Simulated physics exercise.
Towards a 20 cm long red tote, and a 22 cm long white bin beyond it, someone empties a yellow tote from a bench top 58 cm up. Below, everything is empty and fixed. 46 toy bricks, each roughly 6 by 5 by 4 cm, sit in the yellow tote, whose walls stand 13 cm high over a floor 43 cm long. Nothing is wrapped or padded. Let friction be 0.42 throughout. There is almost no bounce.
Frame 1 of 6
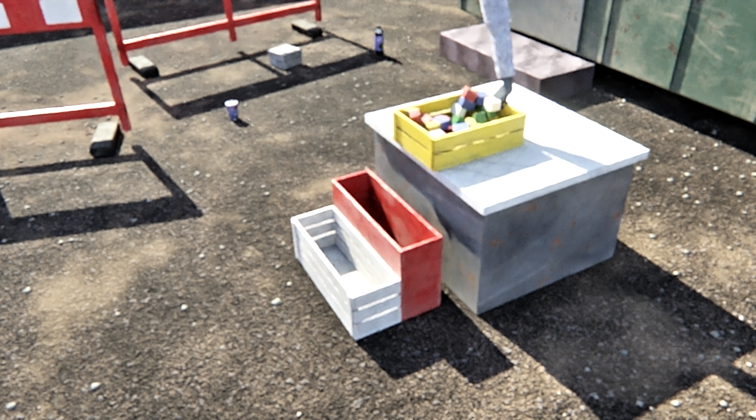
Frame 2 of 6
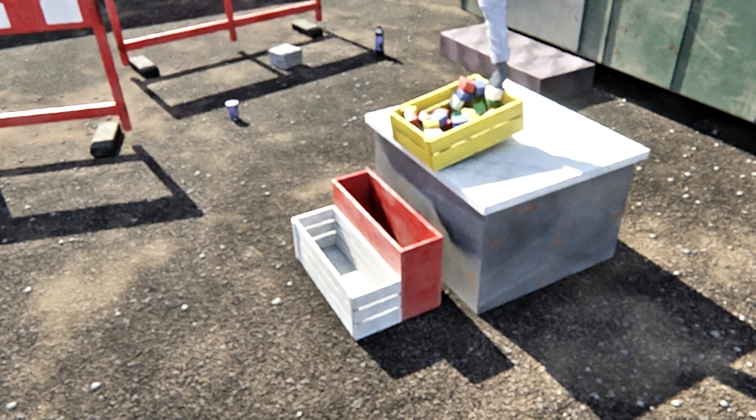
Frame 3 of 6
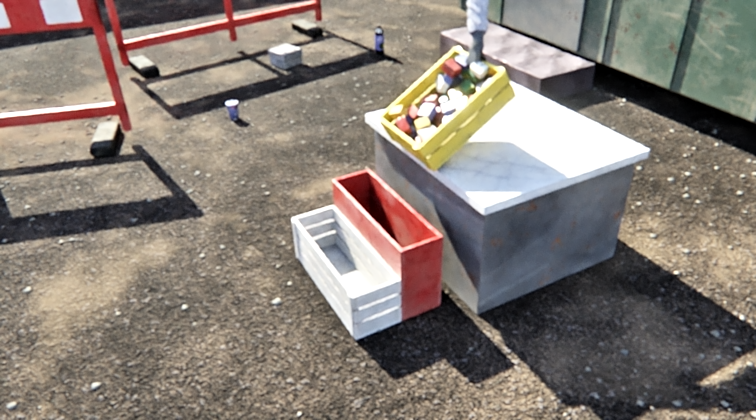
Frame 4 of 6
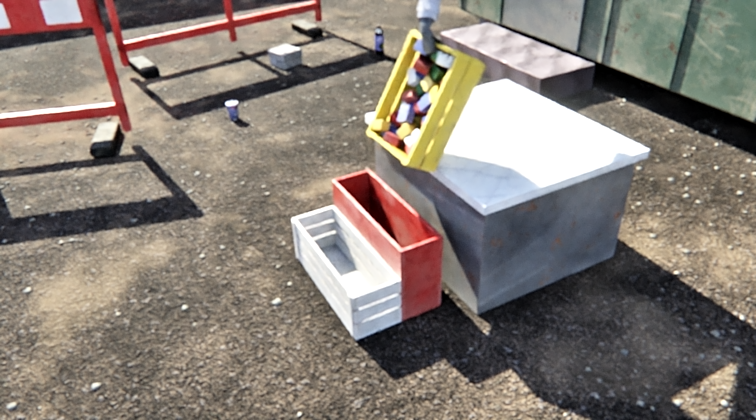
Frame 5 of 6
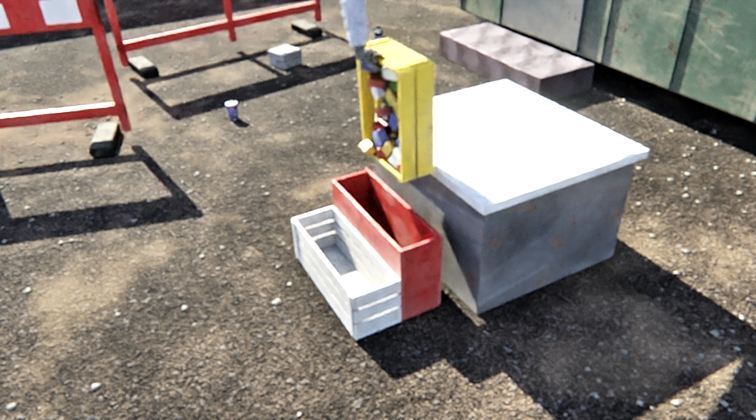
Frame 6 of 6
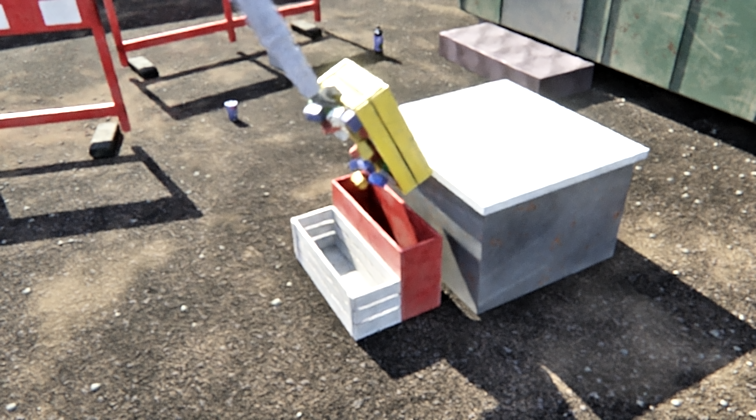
At first, a yellow tote of colourful toy bricks sits level on a bench top, above a red tote and a white bin on the ground. An arm tilts it steadily leftward past upright over the red tote, and bricks then pour out of it toward the red tote.
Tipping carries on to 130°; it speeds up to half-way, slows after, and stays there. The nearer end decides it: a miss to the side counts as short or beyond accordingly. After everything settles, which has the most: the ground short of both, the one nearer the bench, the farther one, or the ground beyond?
Beyond.
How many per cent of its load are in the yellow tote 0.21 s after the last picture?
10 %.
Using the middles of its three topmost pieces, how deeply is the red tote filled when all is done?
Roughly 8 centimetres.
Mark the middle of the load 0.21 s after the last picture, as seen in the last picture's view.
I'd say close to (324, 239).
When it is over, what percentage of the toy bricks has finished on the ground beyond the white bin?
I'd put it at around 50 percent of them.
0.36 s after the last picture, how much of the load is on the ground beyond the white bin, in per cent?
Share at that moment: About 50 %.
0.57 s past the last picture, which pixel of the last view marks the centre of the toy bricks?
Centre: Approx. (333, 288).
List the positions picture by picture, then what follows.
In the first frame (we follow the rim corner now nearest the camera), yellow tote at (437, 138); red tote at (402, 250); tilt 0°; nothing out yet.
The second frame shows yellow tote at (432, 140); tilt 9°.
The third frame shows yellow tote at (420, 146); tilt 31°.
The fourth frame shows yellow tote at (408, 161); tilt 61°.
The fifth frame shows yellow tote at (402, 179); tilt 91°.
The sixth frame shows yellow tote at (404, 192); red tote at (402, 250); tilt 116°; 12 out, the lowest brick at (360, 181).
Then, 0.09 s after the last picture, tilt 128°; 10 still in the yellow tote, 1 in the red tote and 35 in the air.
Then, 0.21 s after the last picture, tilt 130°; 4 still in the yellow tote, 3 in the red tote, 7 in the white bin and 32 in the air.
Then, 0.36 s after the last picture, tilt 130°; 11 in the red tote, 11 in the white bin, 22 on the ground beyond the white bin and 2 in the air.
When it is over (0.57 s after the last picture), 11 in the red tote, 13 in the white bin and 22 on the ground beyond the white bin.
